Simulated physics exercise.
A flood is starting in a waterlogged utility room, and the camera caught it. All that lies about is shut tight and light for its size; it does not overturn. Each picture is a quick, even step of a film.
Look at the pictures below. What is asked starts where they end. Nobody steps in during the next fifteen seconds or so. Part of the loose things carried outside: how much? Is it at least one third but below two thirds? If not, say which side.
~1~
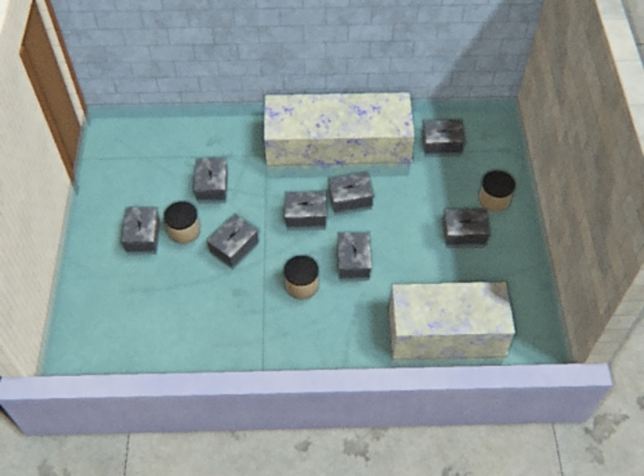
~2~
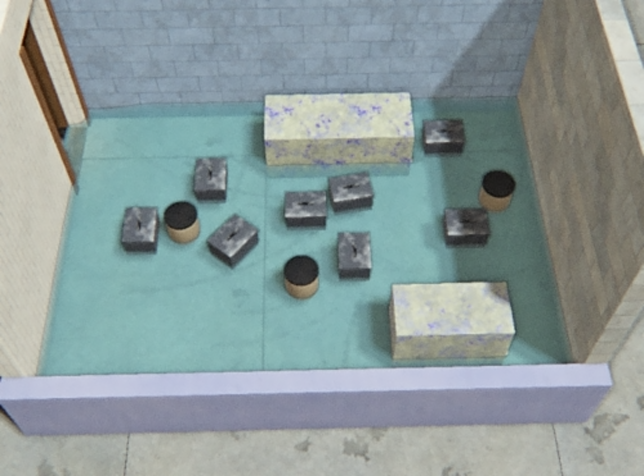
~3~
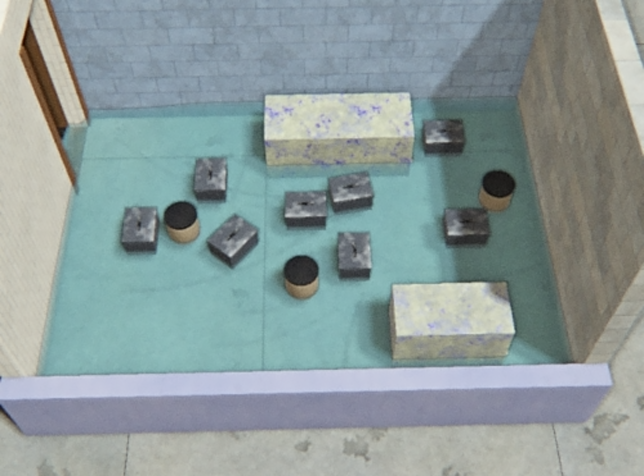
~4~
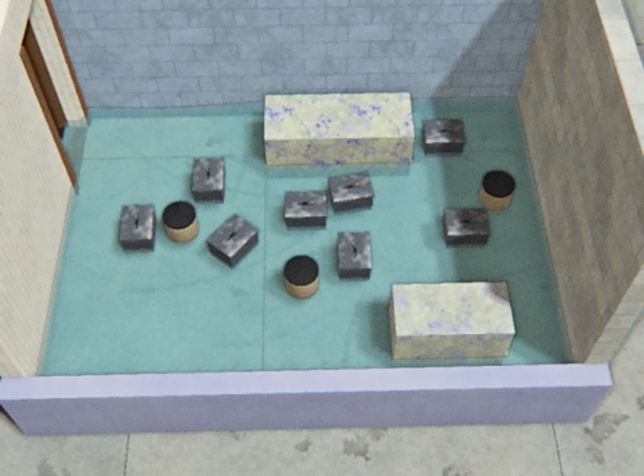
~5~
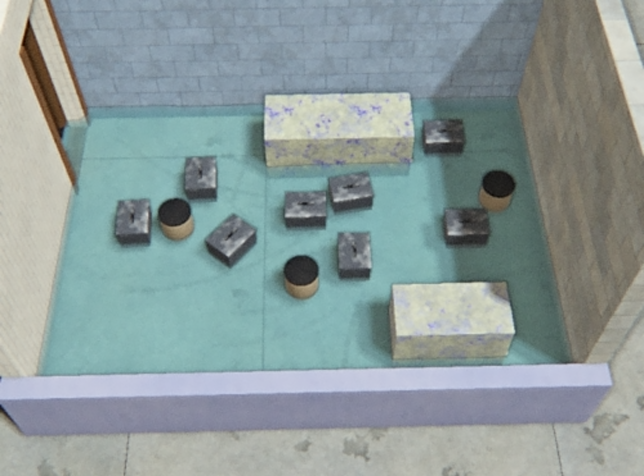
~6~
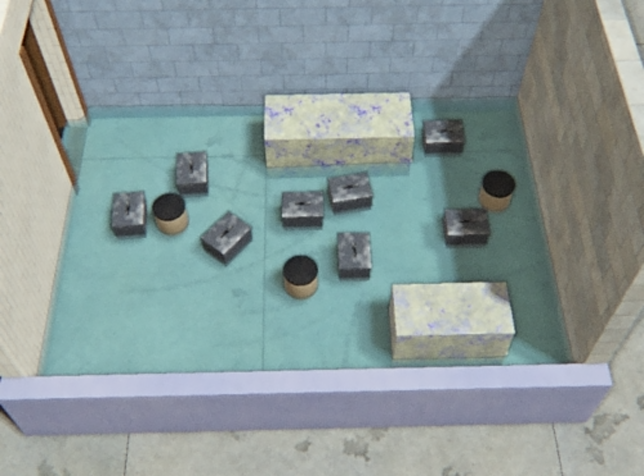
The result is a middle share, a third to two thirds.
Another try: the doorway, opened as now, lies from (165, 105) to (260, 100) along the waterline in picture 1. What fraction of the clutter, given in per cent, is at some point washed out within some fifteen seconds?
That comes to around 60 per cent.
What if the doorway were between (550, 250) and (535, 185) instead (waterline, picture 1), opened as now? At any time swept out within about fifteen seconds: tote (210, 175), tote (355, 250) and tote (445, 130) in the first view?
Outcome by item: Retained / exited / exited.
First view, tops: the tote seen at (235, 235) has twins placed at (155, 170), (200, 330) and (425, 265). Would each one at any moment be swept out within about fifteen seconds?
Outcome for each, listed in order: Leaves, does not leave, does not leave.
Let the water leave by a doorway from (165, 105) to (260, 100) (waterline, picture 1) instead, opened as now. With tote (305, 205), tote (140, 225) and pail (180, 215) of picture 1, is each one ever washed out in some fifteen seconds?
Lost - lost - lost.
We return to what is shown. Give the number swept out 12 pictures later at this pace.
That comes to 3.
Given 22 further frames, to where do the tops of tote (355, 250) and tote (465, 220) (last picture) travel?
Tops end up close to (249, 232) and (408, 228) respectively.
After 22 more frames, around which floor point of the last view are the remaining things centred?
Near (287, 208).
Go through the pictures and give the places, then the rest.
A tote at (139, 224) floats; a tote at (210, 174), afloat; 0 of 11 have shifted, in the first frame.
A tote at (139, 224) floats; a tote at (210, 174), afloat; 0 of 11 have shifted, in the second frame.
A tote at (139, 224) floats; a tote at (210, 174), afloat; 0 of 11 have shifted, in the third frame.
A tote at (137, 222), afloat, close to its start; a tote at (208, 174), afloat; 1 of 11 have shifted, in the fourth frame.
A tote at (132, 217), afloat, close to its start; a tote at (200, 173) floats, close to its start; 3 of 11 have shifted, in the fifth frame.
A tote at (128, 209), afloat, close to its start; a tote at (191, 168) floats, close to its start; 4 of 11 have shifted, in the sixth frame.
A moment on, 0 of 11 are out; 11 afloat.
Next, 3 of 11 are out; 8 afloat.
Later, 4 of 11 are out; 7 afloat.
In the end, 6 of 11 are out; 5 afloat.
